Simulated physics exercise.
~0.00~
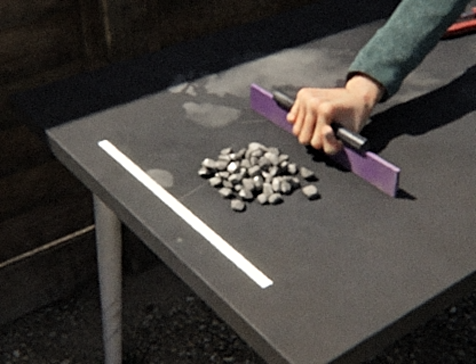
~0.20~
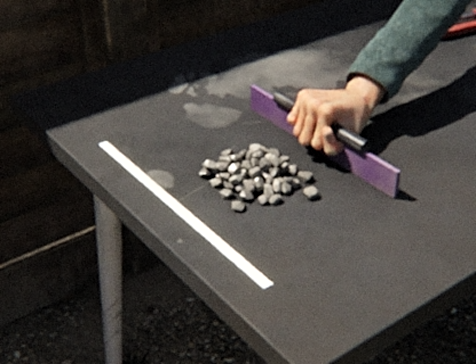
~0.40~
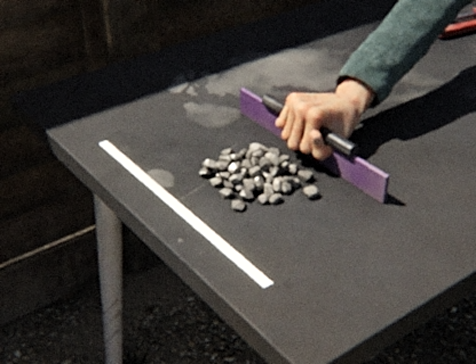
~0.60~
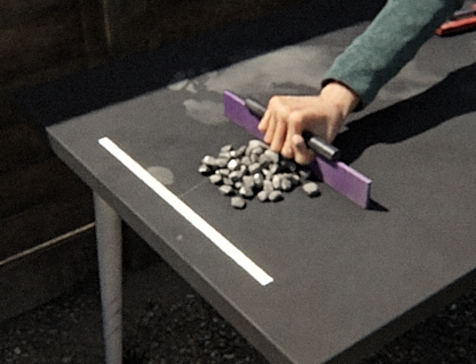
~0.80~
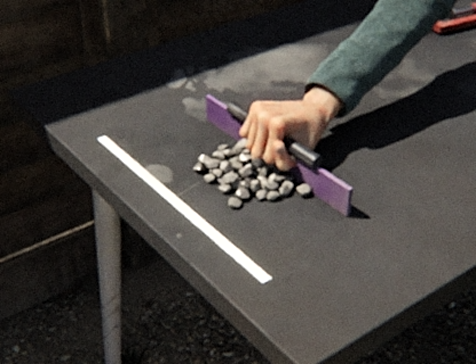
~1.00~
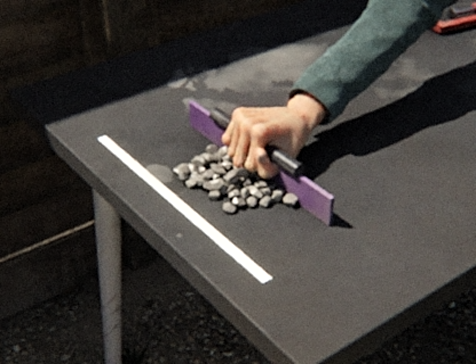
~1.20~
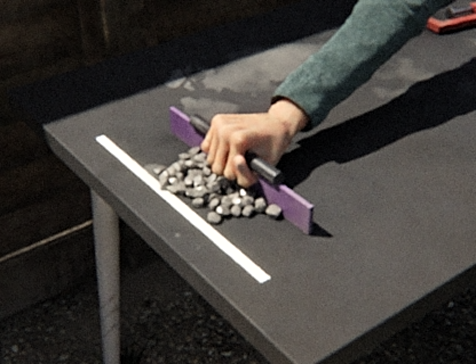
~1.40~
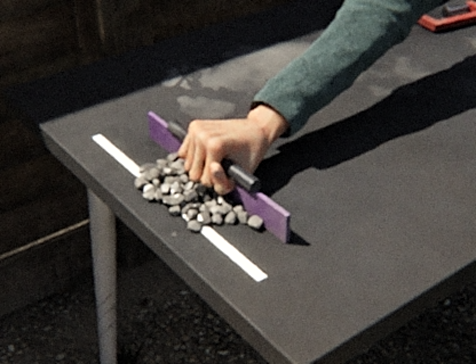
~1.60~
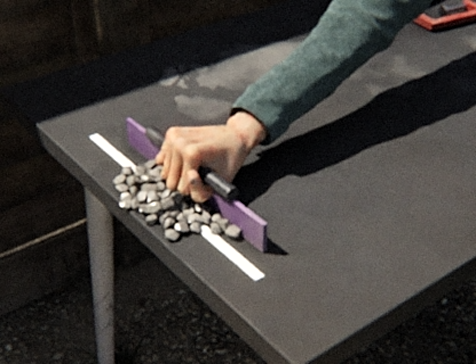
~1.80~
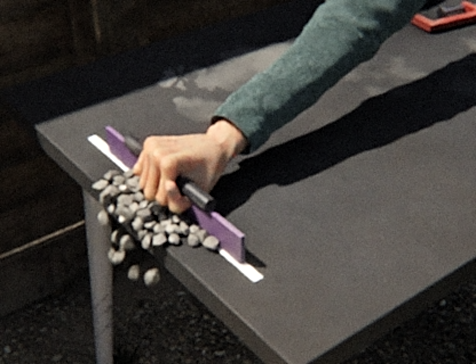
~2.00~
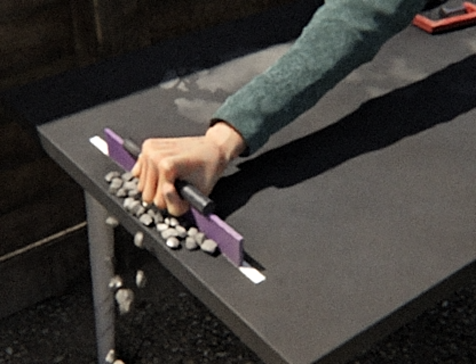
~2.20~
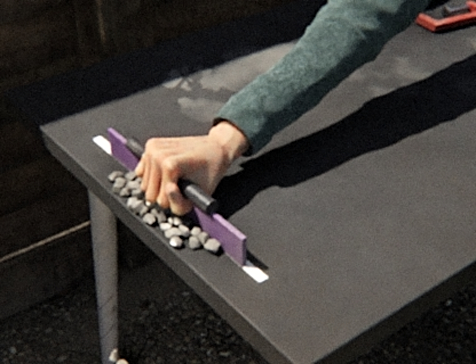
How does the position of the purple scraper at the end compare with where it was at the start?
At the start the scraper is on the far side of the pebbles from the white tape, well to the right of it. By the end it is further left and nearer the viewer, resting at the tape close to the table's edge.
The clip opens on a dark table where a hand in a green sleeve holds a purple scraper by its black handle, to the right of a pile of grey pebbles. After a brief wait, the scraper slides left and slightly toward the viewer until it meets the pile. It pushes the pebbles across the tabletop and over the strip of white tape toward the edge. As the blade reaches the tape, pebbles tumble off the side past the table leg. The scraper stops there, with the remaining pebbles resting between it and the edge.
